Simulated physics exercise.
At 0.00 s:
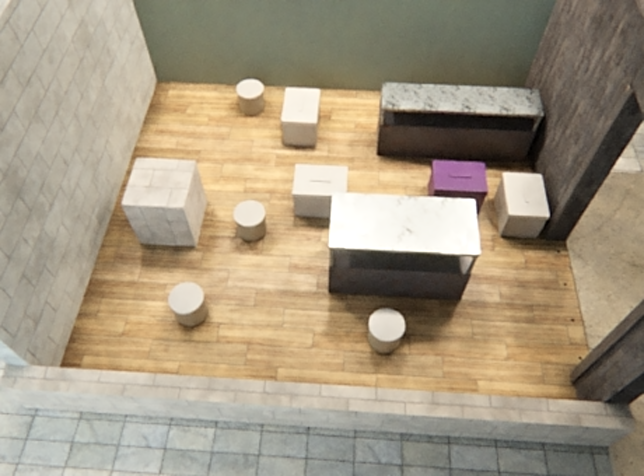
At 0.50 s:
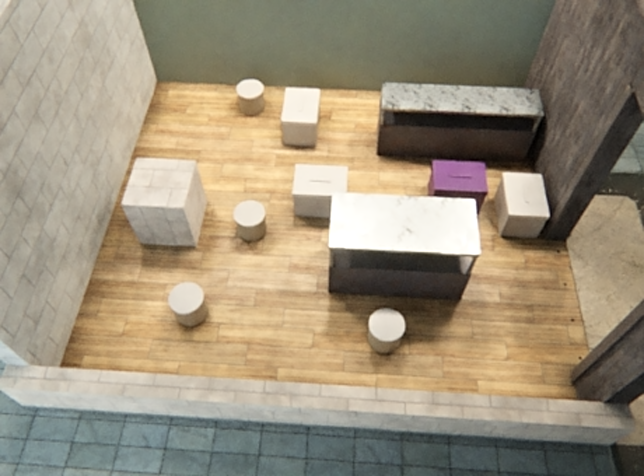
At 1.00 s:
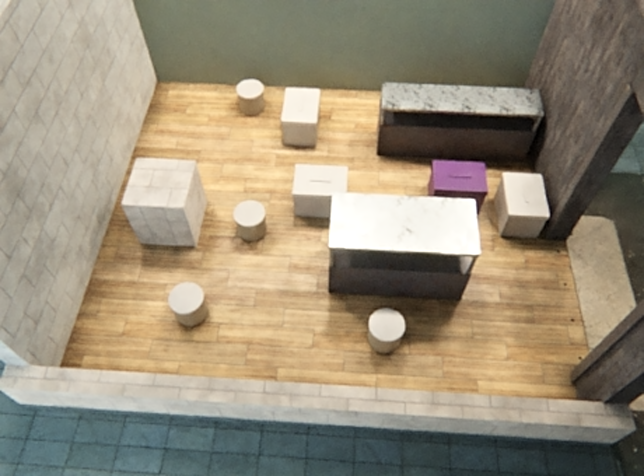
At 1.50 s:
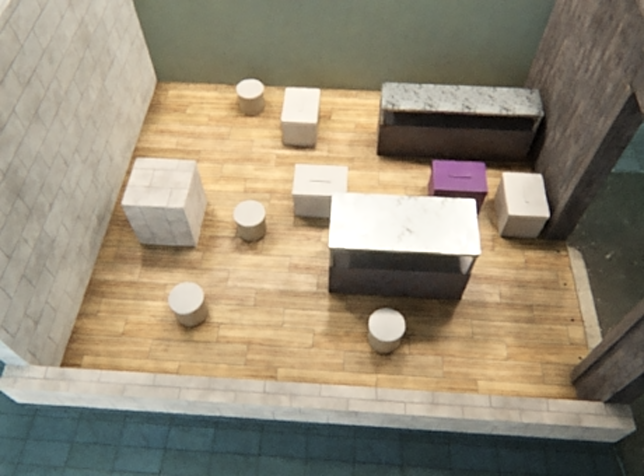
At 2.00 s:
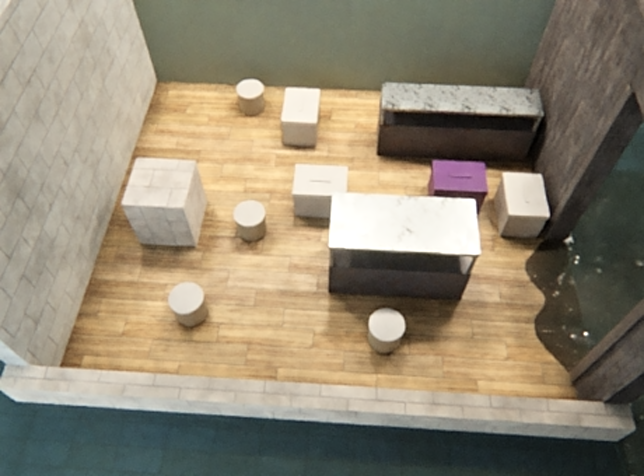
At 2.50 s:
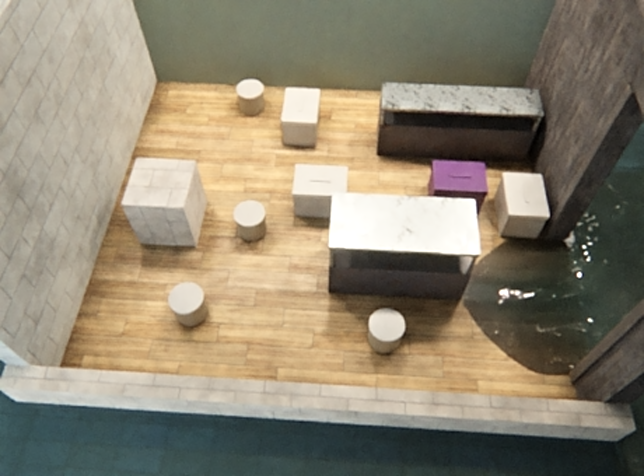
Small shop with wooden floor, pale blocks and a purple chest standing still as water rises outside and spreads in through the right doorway.
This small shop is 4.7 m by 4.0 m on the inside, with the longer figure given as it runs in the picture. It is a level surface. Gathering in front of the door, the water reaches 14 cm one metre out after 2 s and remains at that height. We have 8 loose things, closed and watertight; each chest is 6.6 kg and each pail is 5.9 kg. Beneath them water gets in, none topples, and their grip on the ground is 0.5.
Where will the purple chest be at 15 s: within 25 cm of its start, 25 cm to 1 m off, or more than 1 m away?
More than 1 m away.
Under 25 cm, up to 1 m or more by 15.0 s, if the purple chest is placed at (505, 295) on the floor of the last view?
What happens is it gets pushed a long way.
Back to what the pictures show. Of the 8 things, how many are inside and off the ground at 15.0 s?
By my count, 7.
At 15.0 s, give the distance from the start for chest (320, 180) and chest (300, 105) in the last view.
In that order: 80 cm, 100 cm.
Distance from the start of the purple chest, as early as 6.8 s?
Displacement by then near 60 cm.
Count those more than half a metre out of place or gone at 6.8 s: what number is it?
Tally: 2.
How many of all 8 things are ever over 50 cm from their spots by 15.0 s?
Counting them up, I find 6.
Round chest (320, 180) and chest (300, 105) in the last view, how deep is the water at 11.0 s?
5 and 3 cm.
After 3.5 s the purple chest is near (460, 176), 0.0 m from its start, aground; 0 afloat.
After 6.8 s the purple chest is near (411, 144), 0.6 m from its start, afloat; 2 afloat.
After 11.0 s the purple chest is near (204, 81), 3.2 m from its start, afloat; 3 afloat.
After 15.0 s the purple chest is near (332, 88), 1.9 m from its start, afloat; 7 afloat.
